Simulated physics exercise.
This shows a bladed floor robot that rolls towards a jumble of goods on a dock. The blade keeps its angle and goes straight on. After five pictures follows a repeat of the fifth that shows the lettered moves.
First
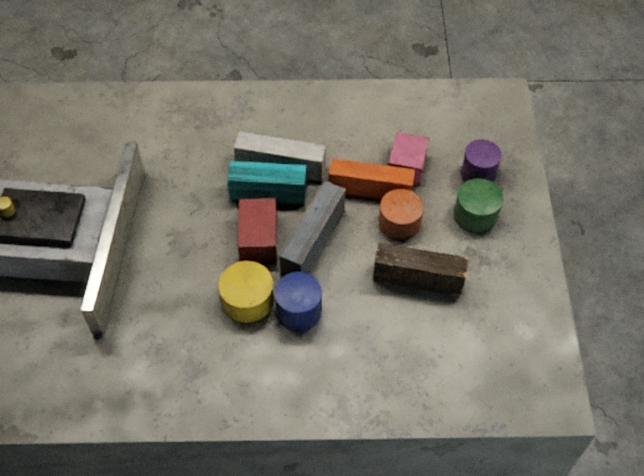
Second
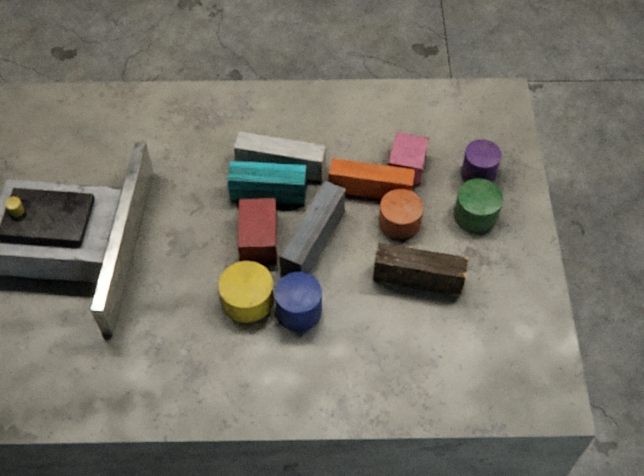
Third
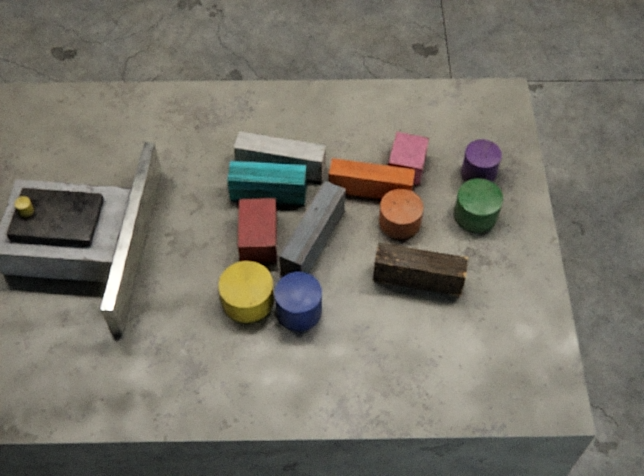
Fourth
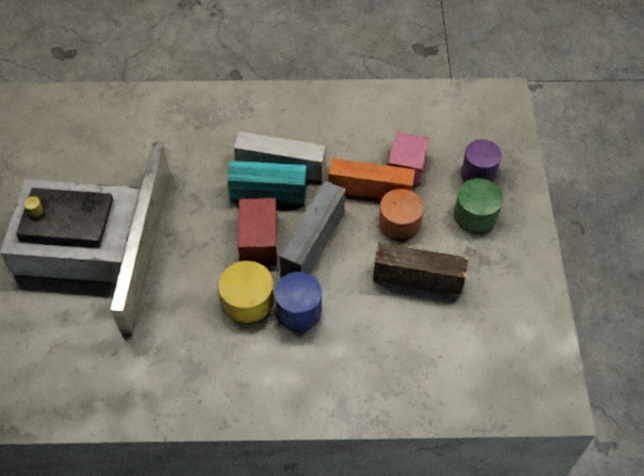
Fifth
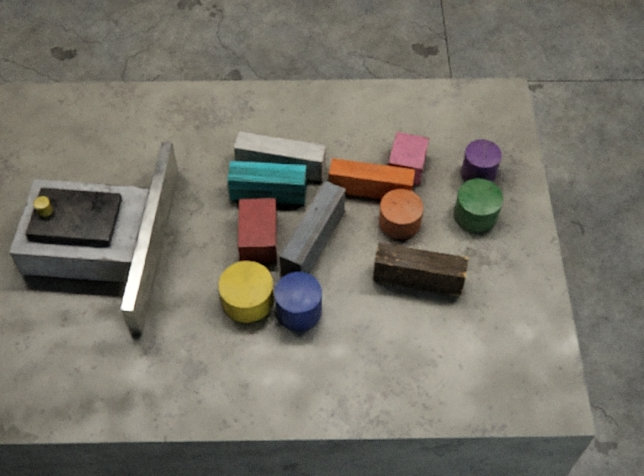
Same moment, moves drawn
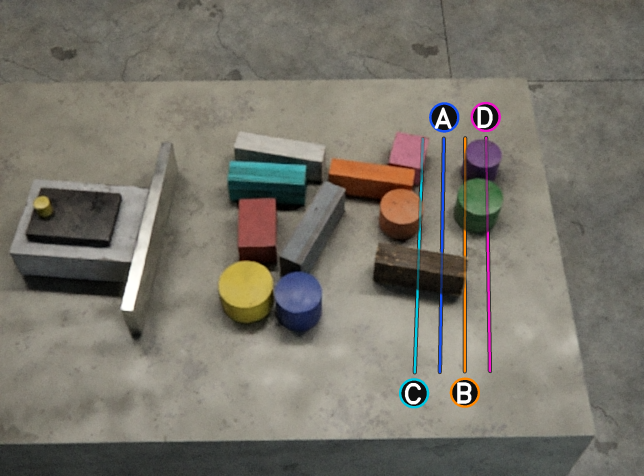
A bladed robot rolls slowly right across a grey surface toward scattered colourful blocks and cylinders.
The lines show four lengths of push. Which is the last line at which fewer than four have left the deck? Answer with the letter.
As far as mark B.
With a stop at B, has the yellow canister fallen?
No.
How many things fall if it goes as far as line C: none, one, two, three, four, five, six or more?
By then, none.
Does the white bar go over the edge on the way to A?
No.
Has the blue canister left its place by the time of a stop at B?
By then, yes.
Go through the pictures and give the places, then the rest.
In the first frame, pink crate (408, 159); grey stick (313, 232); turquoise stick (267, 183).
In the second frame, robot (53, 216); black bar (420, 269).
In the third frame, robot (62, 216); red crate (258, 231).
In the fourth frame, robot (71, 215); blue canister (299, 302).
In the fifth frame, robot (81, 215); orange canister (401, 214); orange stick (371, 181); green canister (478, 206).
On the marked copy, A at (442, 245); B at (465, 245); C at (419, 246); D at (488, 245).
Taking B. A third of the way, robot (195, 214); white bar (284, 153); blue canister (334, 309).
Two thirds of the way, robot (309, 213); orange stick (502, 184); green canister (506, 211).
When it is over, robot (398, 212); green canister over the edge; black bar over the edge; three fallen.
As for the rest, A is within the limit but short; C is within the limit but short; D drops four.
